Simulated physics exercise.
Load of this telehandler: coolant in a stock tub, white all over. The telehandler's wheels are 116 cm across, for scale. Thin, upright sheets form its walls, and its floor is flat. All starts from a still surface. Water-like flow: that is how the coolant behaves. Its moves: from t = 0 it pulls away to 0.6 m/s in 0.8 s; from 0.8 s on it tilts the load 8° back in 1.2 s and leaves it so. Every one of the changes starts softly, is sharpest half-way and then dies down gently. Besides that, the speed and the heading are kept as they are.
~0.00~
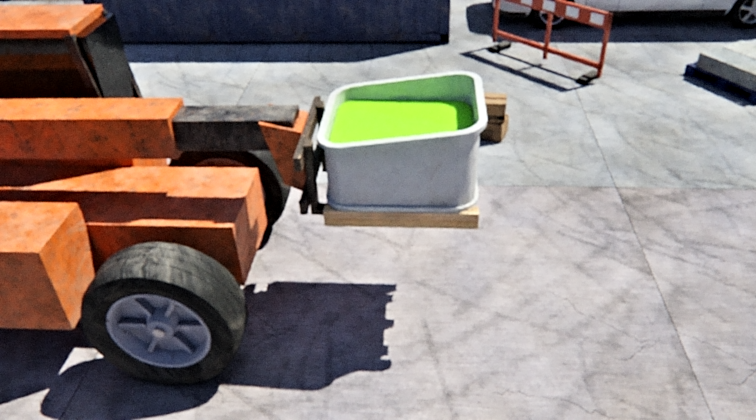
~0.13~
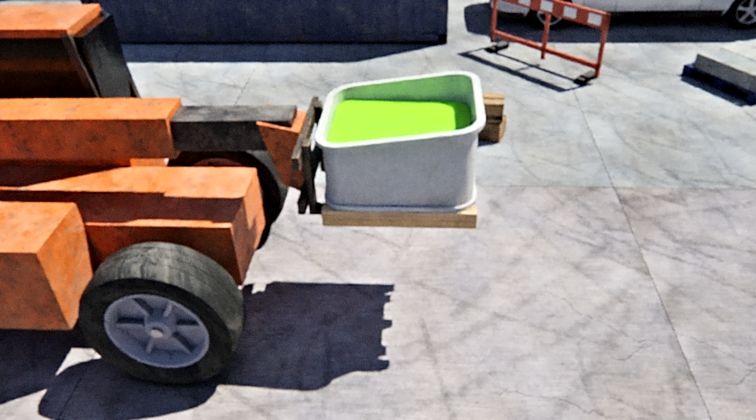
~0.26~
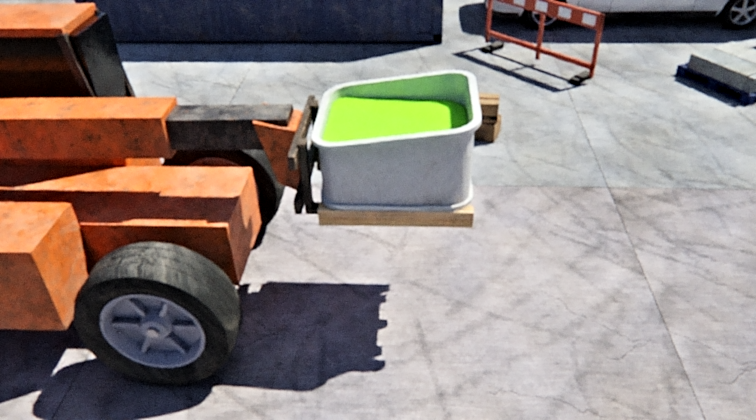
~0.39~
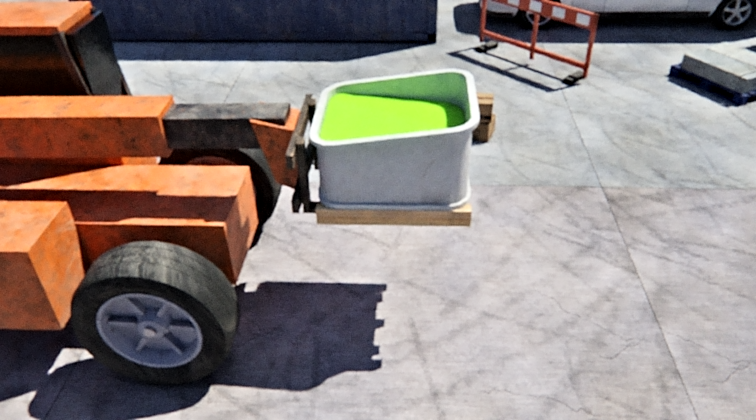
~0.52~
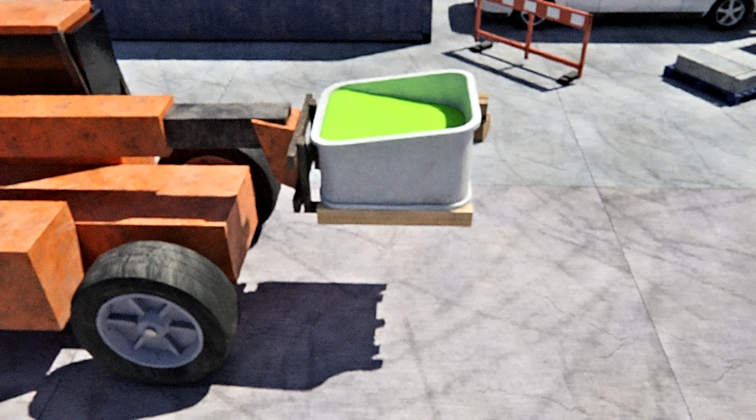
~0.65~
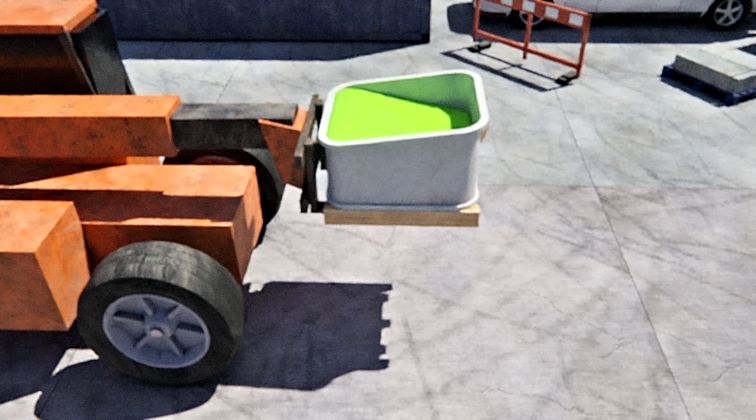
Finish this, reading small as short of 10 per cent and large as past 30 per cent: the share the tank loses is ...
... small.
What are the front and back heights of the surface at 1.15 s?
The front stands at 44 cm and the back at 34 cm.
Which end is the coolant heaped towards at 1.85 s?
Rearward.
After 1.15 s the surface is 45 cm up at the front and 35 cm at the back; nothing has left.
After 1.85 s the surface is 26 cm up at the front and 54 cm at the back; nothing has left.
After 2.55 s the surface is 40 cm up at the front and 38 cm at the back; 4 per cent is out, over the back.
After 4.99 s 6 per cent is out, over the back, 22 of 365 litres.
